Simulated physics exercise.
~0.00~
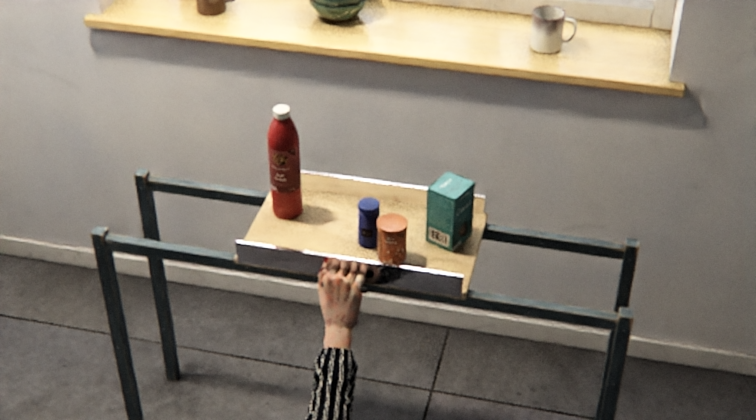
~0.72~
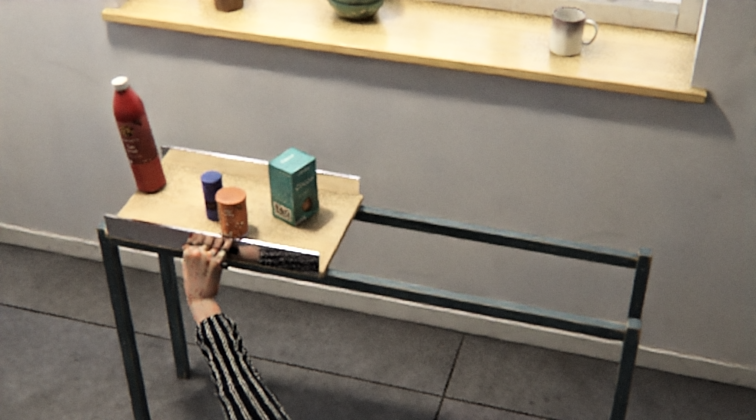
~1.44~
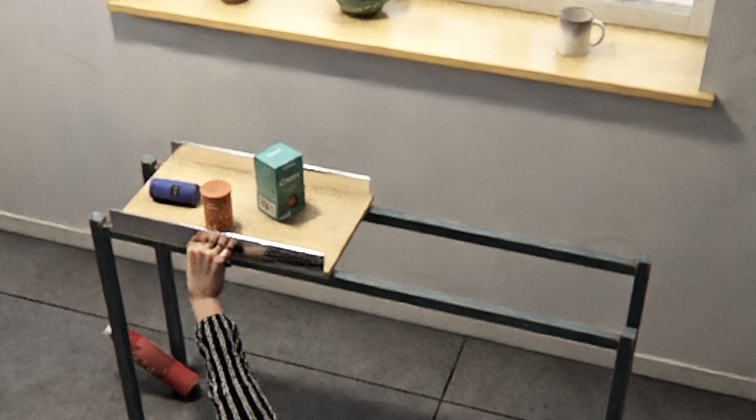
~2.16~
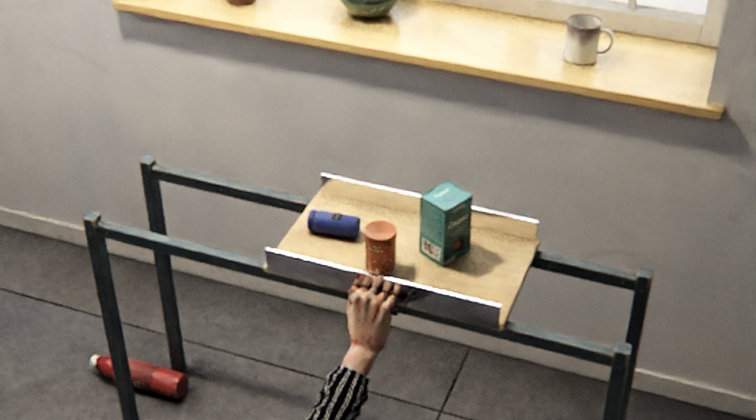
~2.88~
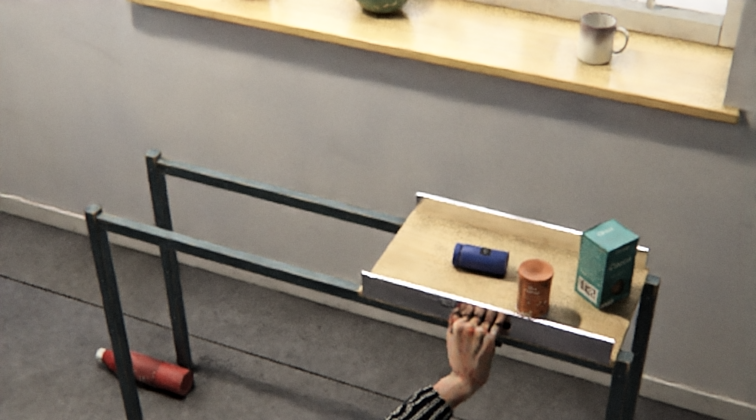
A wooden tray on a dark metal frame, seen from above before a grey wall and a windowsill holding a mug, carries a red bottle at its left, a small blue shaker and an orange tin near the middle, and a turquoise carton at its right. A hand in a striped sleeve grips the front edge as the tray slides left. The bottle tips off the left end and falls to the floor, and the shaker topples. The hand then moves the tray across to the right. The bottle lies on the floor, the shaker stays on its side, and the tin and carton remain upright.
